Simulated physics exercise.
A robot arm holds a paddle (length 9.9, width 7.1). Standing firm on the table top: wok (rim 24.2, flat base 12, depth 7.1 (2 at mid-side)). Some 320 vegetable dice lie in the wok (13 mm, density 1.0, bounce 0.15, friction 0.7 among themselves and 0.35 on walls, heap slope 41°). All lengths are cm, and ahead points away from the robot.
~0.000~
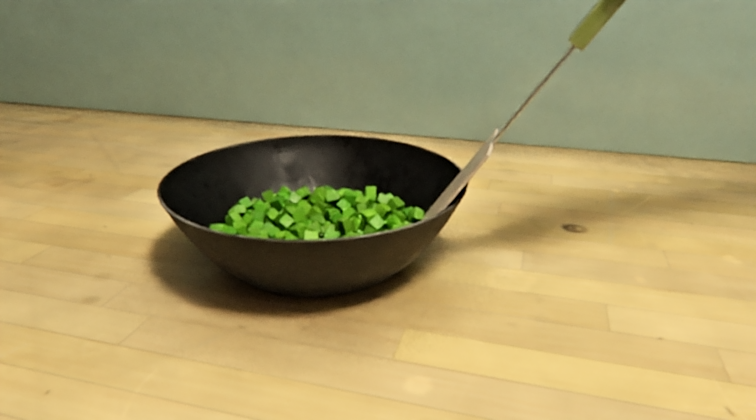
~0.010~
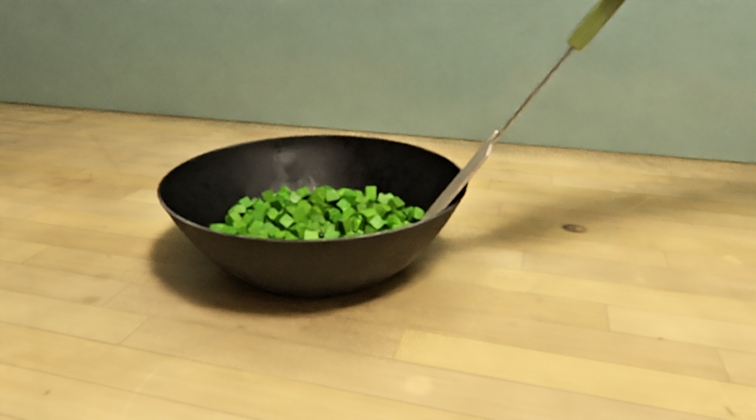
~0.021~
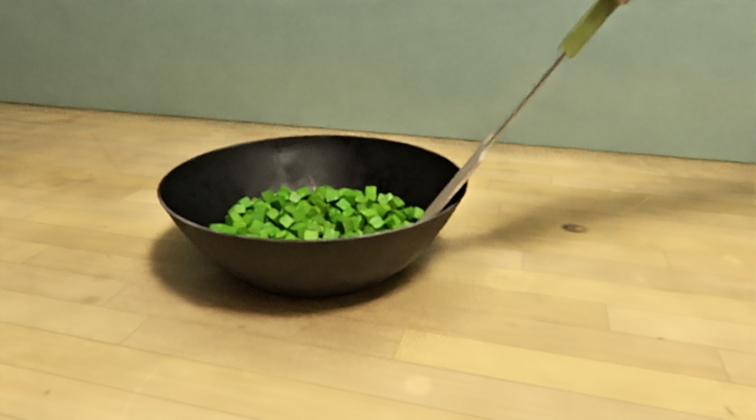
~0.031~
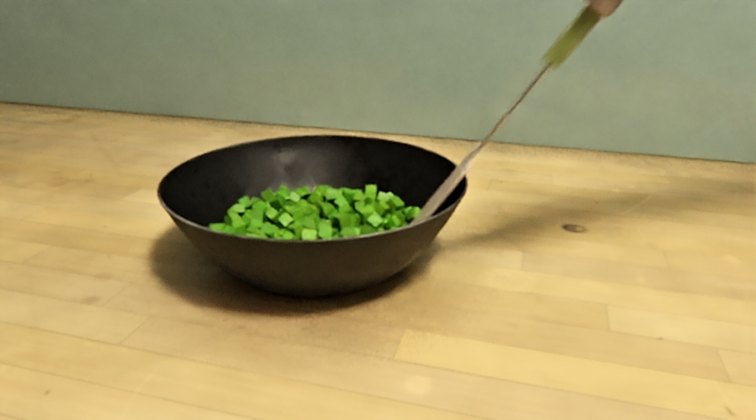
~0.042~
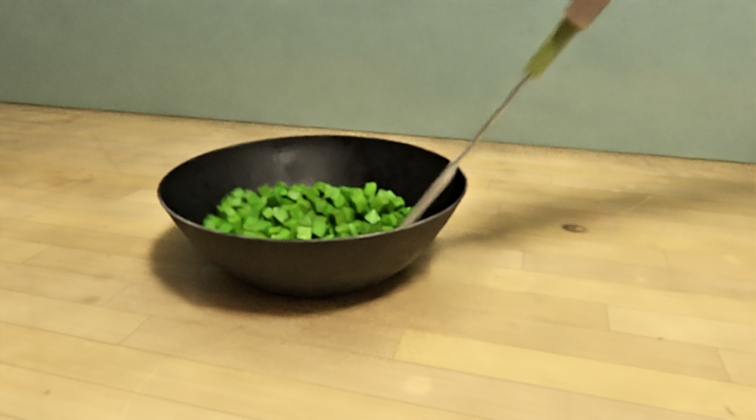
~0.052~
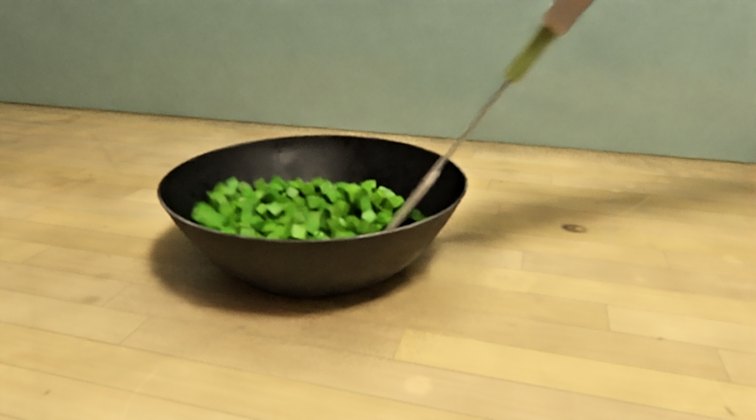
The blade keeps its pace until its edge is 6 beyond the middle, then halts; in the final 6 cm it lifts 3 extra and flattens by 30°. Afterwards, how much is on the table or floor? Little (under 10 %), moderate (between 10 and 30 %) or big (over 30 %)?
A moderate share, between 10 and 30 %, ends on the table or floor.
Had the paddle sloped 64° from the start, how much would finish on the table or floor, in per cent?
It would be near 10 per cent.
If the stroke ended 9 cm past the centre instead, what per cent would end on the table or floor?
Then about 50 per cent.
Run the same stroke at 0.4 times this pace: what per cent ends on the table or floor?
About 5 per cent.
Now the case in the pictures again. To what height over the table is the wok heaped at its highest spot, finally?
About 8.5 cm.
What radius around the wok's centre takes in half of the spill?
Some 20 cm.
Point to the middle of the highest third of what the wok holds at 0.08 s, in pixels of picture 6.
Near (262, 198).
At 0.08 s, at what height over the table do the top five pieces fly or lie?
Some 7 cm.
By 0.08 s, sloping 56°, highest piece 7 above the table; 318 in the wok.
By 0.10 s, sloping 46°, highest piece 10 above the table; 315 in the wok, 3 on the blade or in flight.
By 0.32 s, sloping 26°, highest piece 14 above the table; 270 in the wok, 30 on the table or floor, 18 on the blade or in flight.
By 1.37 s, sloping 26°, highest piece 8 above the table; 271 in the wok, 47 on the table or floor.
Final count, 271 in the wok, 47 on the table or floor. That is 15 % on the table or floor.
